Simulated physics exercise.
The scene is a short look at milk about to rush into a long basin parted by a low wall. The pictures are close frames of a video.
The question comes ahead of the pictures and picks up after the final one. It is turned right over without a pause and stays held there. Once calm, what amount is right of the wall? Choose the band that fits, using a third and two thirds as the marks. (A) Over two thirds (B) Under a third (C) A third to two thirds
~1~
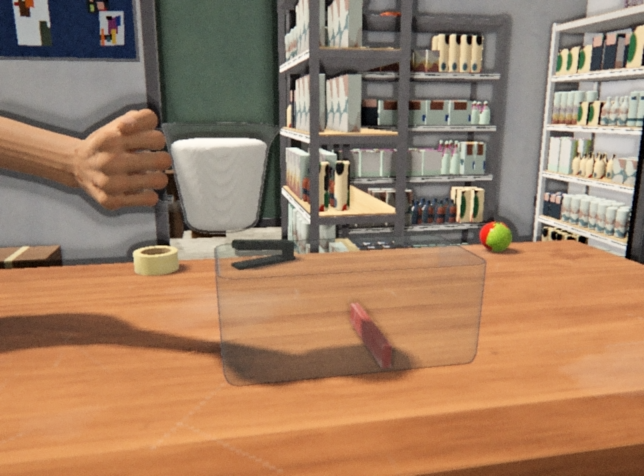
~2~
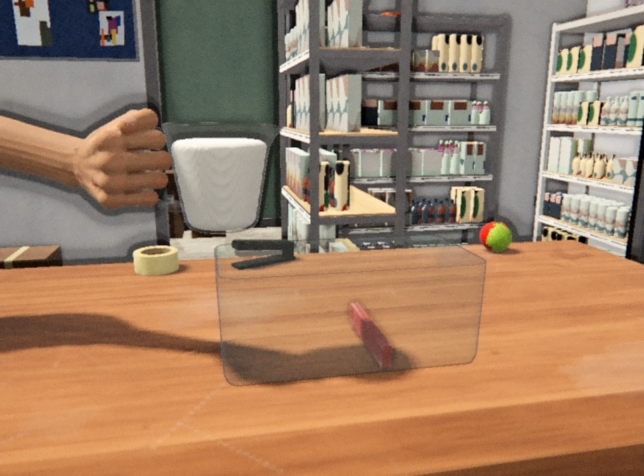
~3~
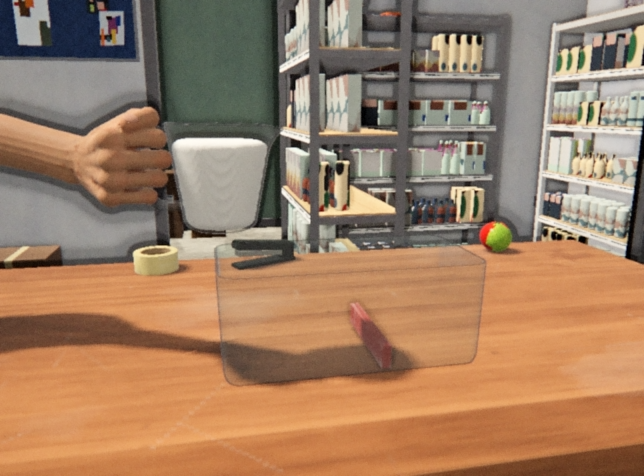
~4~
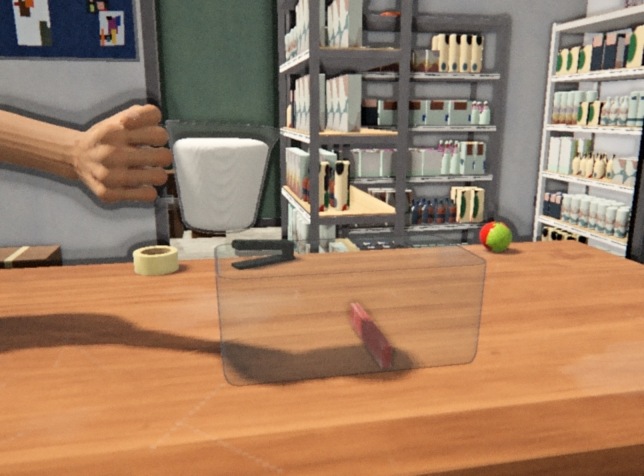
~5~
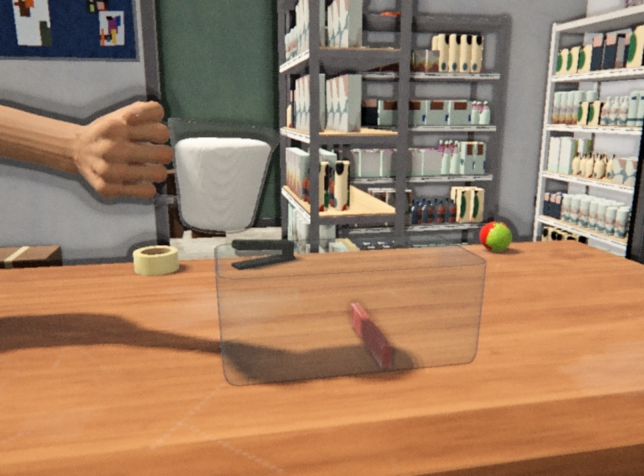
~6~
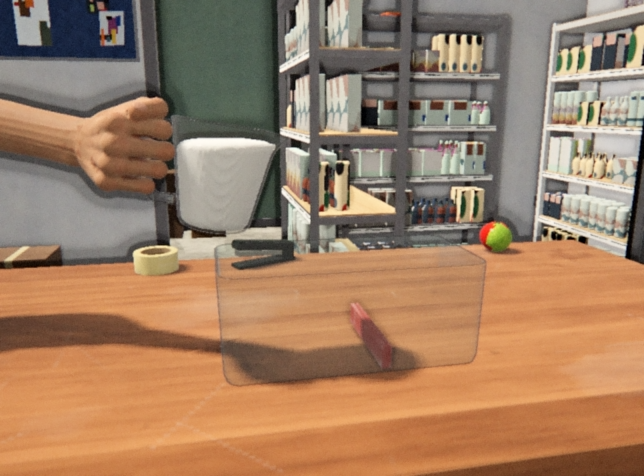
B.
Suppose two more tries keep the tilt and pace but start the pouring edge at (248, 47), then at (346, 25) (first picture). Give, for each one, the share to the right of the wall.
It would come to near 15 per cent, and then near 70 per cent.
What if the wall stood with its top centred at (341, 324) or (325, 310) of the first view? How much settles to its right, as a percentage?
40 per cent, then 65 per cent, roughly.
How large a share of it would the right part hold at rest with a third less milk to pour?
Around 10 percent, more or less.
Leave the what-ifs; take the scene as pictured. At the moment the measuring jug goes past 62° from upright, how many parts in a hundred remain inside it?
I'd reckon near 75 percent is still held at that tilt.
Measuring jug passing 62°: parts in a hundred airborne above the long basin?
Around 15 %.
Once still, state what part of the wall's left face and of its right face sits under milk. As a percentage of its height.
Some 70 per cent left and 10 right.
A moment on, the measuring jug is tipped part way and 77 per cent is still to pour, 8 is left of the wall and 0 right of it.
Next, the measuring jug is tipped on its side and 19 per cent is still to pour, 67 is left of the wall and 3 right of it.
Then the measuring jug is tipped right over and 0 per cent is still to pour, 87 is left of the wall and 11 right of it.
Later the measuring jug is tipped right over and 0 per cent is still to pour, 87 is left of the wall and 12 right of it.
Finally, 87 per cent lies left of the wall, 12 right of it and 1 outside.
